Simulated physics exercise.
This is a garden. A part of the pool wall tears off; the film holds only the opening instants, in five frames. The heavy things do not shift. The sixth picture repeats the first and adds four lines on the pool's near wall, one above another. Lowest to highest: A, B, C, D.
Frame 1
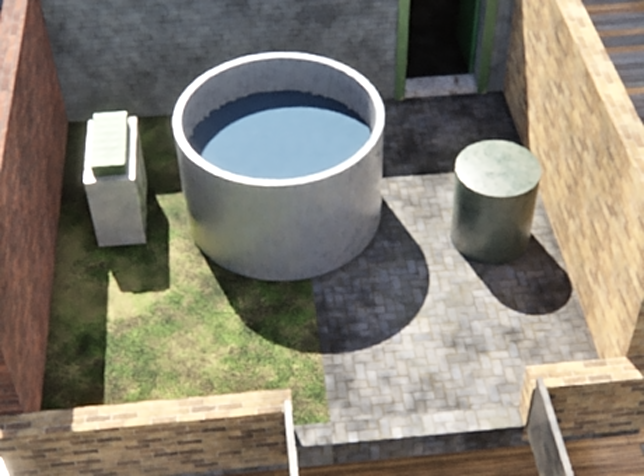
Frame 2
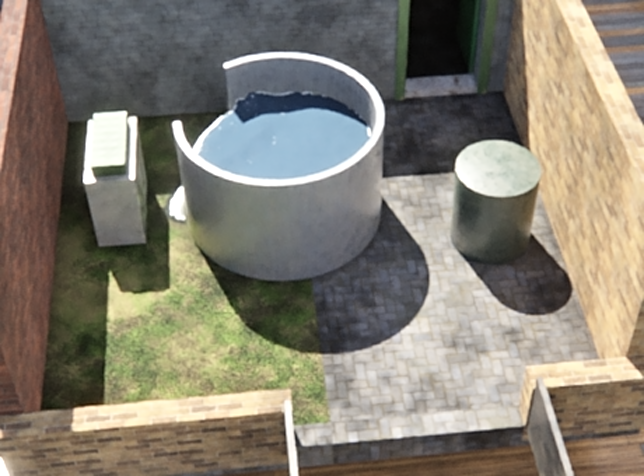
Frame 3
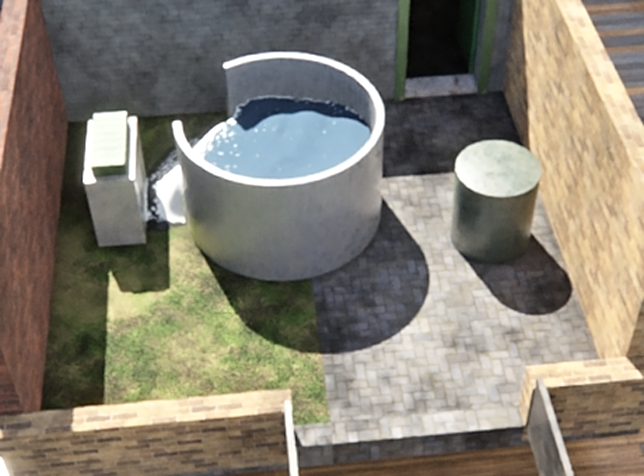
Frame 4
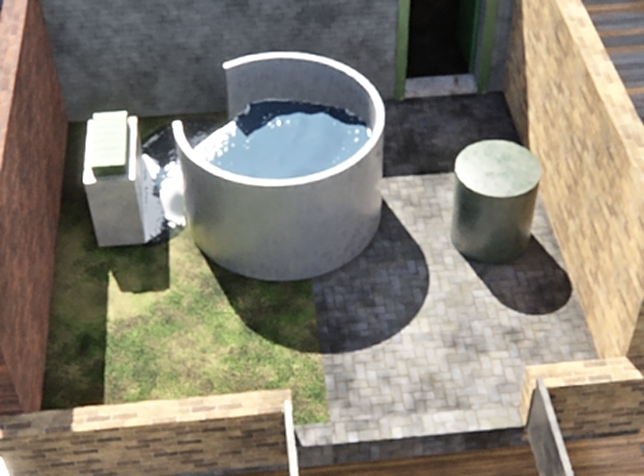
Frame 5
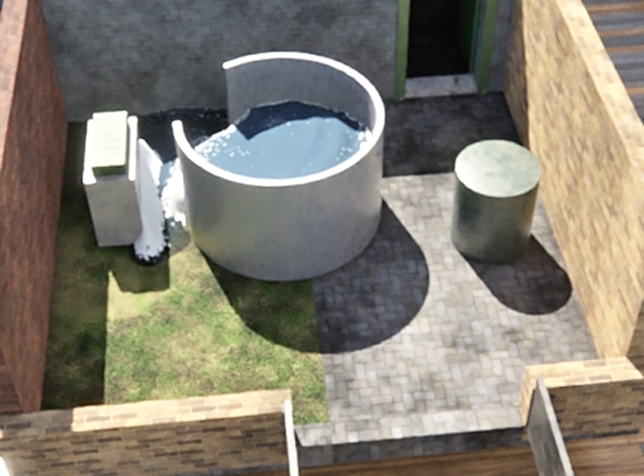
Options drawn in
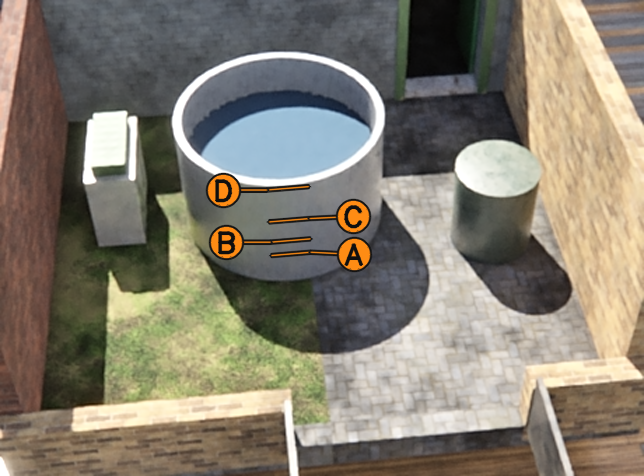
Water pours through a gap in the round pool's left wall and spreads across the grass.
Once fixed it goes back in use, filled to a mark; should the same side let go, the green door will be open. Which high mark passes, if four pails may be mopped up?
Take C.
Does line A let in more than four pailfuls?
No.
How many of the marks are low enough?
Three of the four.
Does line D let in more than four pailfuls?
Yes.
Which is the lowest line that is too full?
It is D.
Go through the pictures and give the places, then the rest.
Water in the pool at rest, its middle at (281, 148); foot of the green doorway at (440, 95); open gate at (409, 374), in the first picture.
In the second picture, 2 % of the ground under water, visible out to (176, 201).
In the third picture, 4 % of the ground under water, visible out to (165, 222).
In the fourth picture, 7 % of the ground under water, visible out to (171, 229).
In the fifth picture, 11 % of the ground under water, visible out to (171, 241).
In orange, A at (291, 253); B at (290, 240); C at (289, 220); D at (287, 188); from the bottom up A, B, C, D.
Choosing A, nothing gets over.
Choosing B, nothing gets over.
Choosing C, a bucket or two gets in.
Choosing D, about 10 bucketfuls get in.
